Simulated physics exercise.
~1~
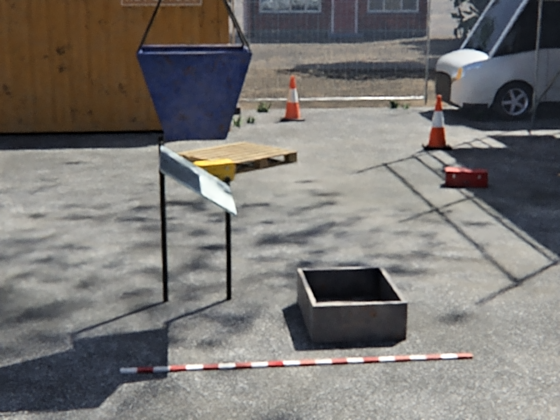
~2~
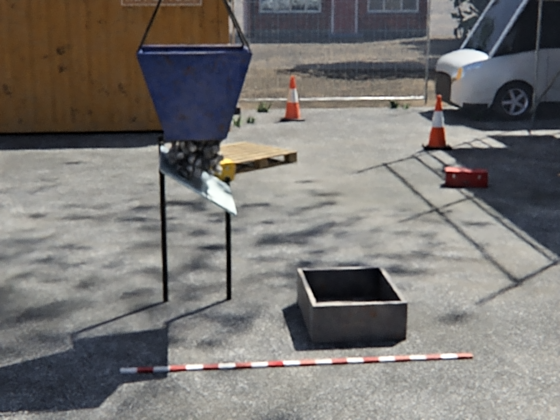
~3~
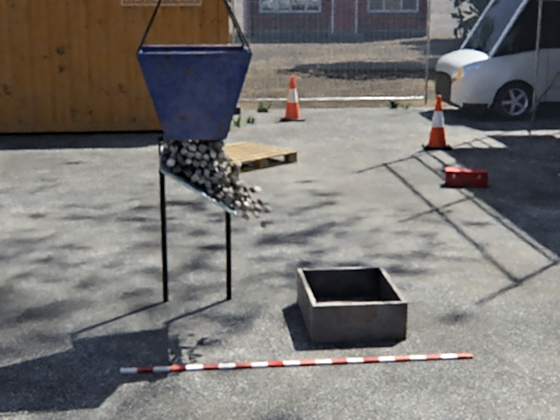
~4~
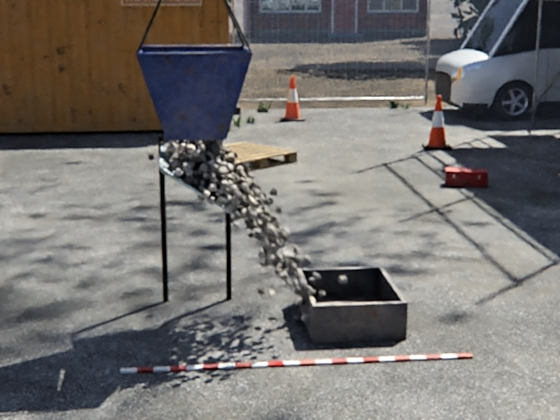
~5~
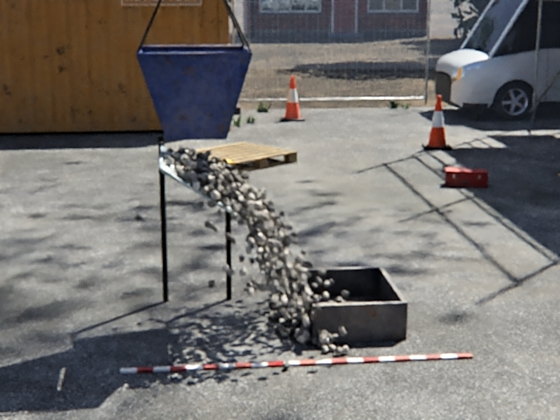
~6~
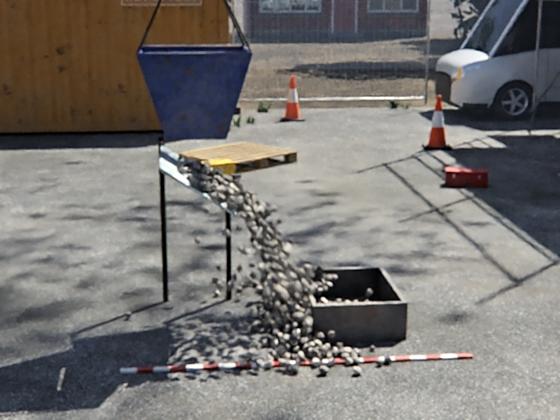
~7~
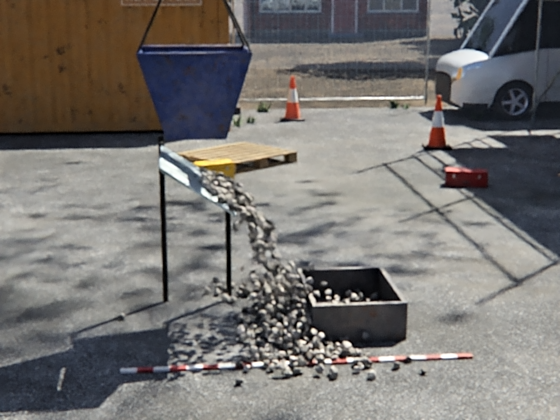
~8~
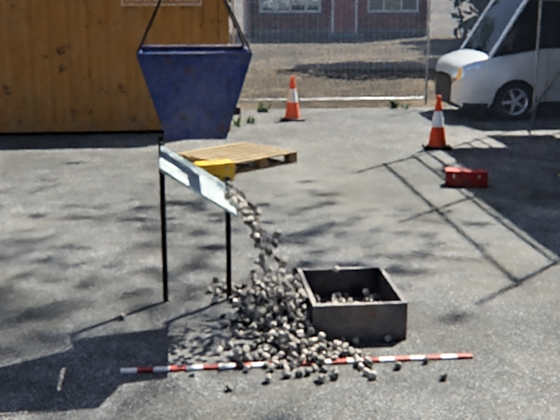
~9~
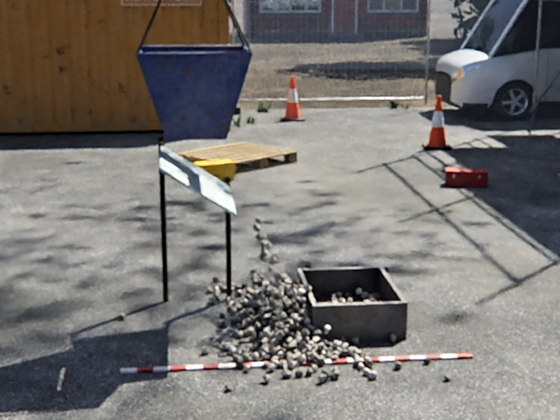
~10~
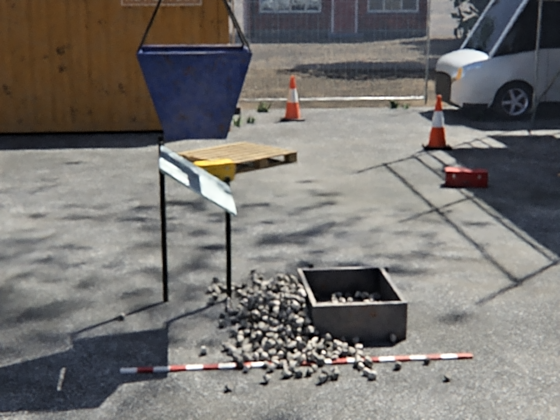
A blue skip hanging still above a sloping steel slide released a rush of grey stones, which slid down to the right and mostly piled up on the ground left of the open bin, with only a few landing inside or beyond it.
